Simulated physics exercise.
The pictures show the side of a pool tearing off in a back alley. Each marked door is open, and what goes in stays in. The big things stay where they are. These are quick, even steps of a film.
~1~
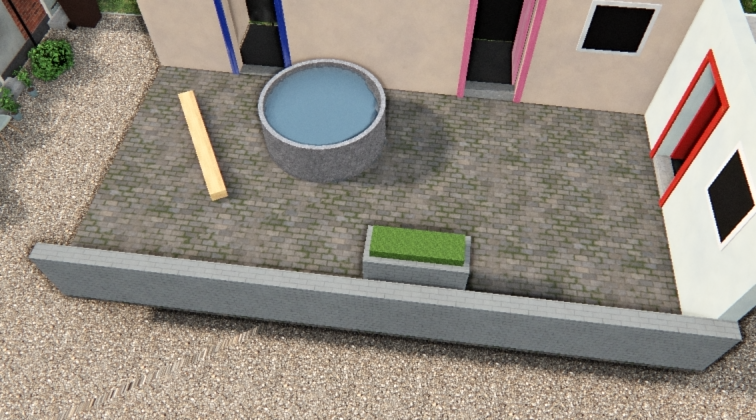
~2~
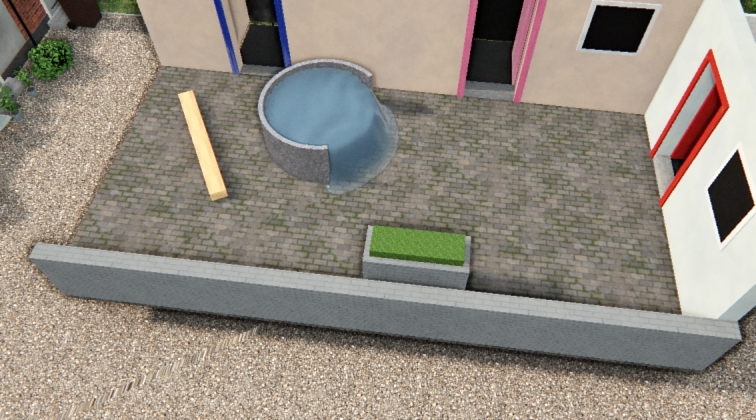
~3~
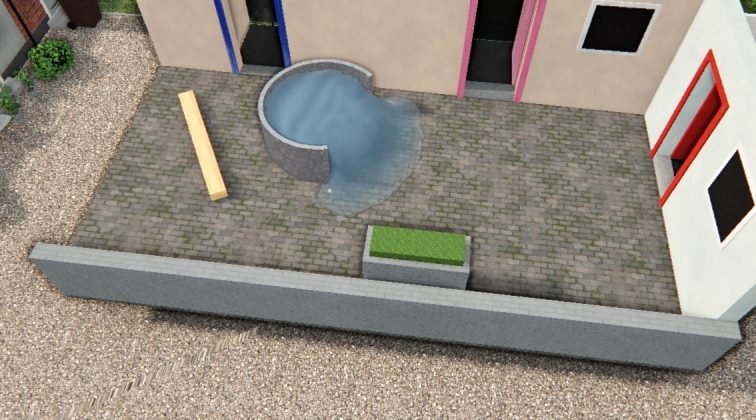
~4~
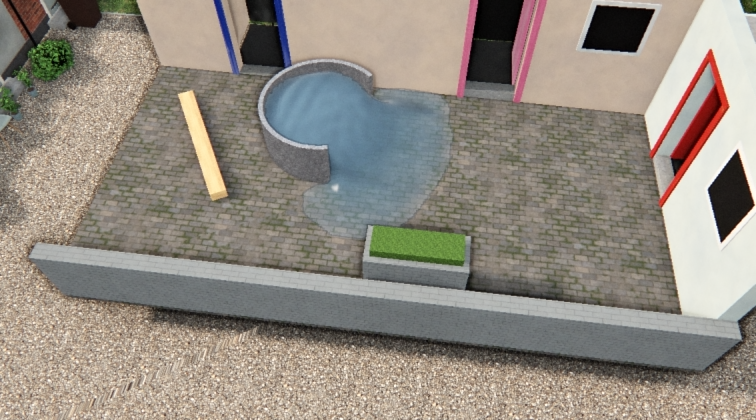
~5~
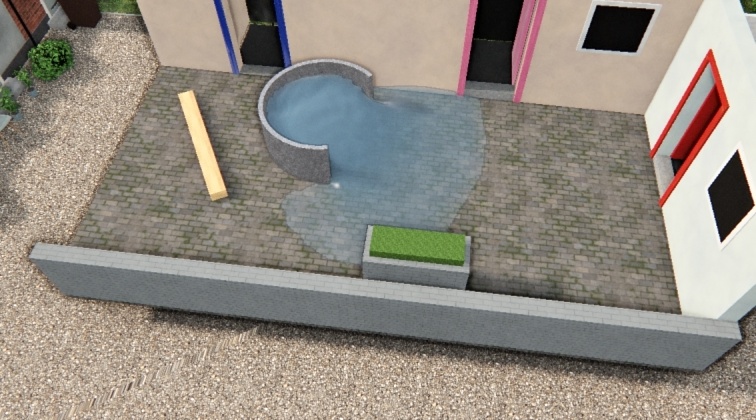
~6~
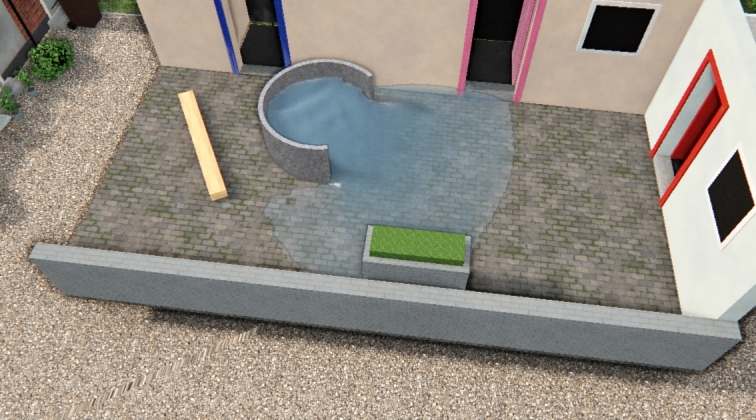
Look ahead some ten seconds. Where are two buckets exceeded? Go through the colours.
One by one: The pink door admits no more than that; the red door lets in a lot; the blue door admits no more than that.
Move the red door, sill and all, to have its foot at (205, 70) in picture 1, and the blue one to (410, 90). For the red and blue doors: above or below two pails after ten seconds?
Then: The red door holds, the blue door is over.
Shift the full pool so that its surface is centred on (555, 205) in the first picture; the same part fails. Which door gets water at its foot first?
I say the one in red.
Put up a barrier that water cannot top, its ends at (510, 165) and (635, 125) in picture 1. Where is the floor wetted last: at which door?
Last comes the blue door.
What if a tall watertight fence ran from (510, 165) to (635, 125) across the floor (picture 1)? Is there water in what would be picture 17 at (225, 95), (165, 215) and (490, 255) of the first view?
In turn: No water, no water, wet.
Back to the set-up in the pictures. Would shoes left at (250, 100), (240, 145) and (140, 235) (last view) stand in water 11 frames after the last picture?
In turn: Not flooded, clear, not flooded.
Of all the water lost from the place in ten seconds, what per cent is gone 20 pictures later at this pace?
About 60 per cent.
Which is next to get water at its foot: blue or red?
It is the one in red.
A moment on, water covers 50 % of the floor; the pink door wet at the sill, nothing in, the red door not reached, the blue door not reached.
Next, water covers 60 % of the floor; the pink door wet at the sill, nothing in, the red door under two buckets in, the blue door not reached.
Then, water covers 65 % of the floor; the pink door wet at the sill, nothing in, the red door far over two buckets in, the blue door not reached.
Later, water covers 55 % of the floor; the pink door wet at the sill, nothing in, the red door far over two buckets in, the blue door not reached.
In the end, water covers 75 % of the floor; the pink door wet at the sill, nothing in, the red door far over two buckets in, the blue door wet at the sill, nothing in.
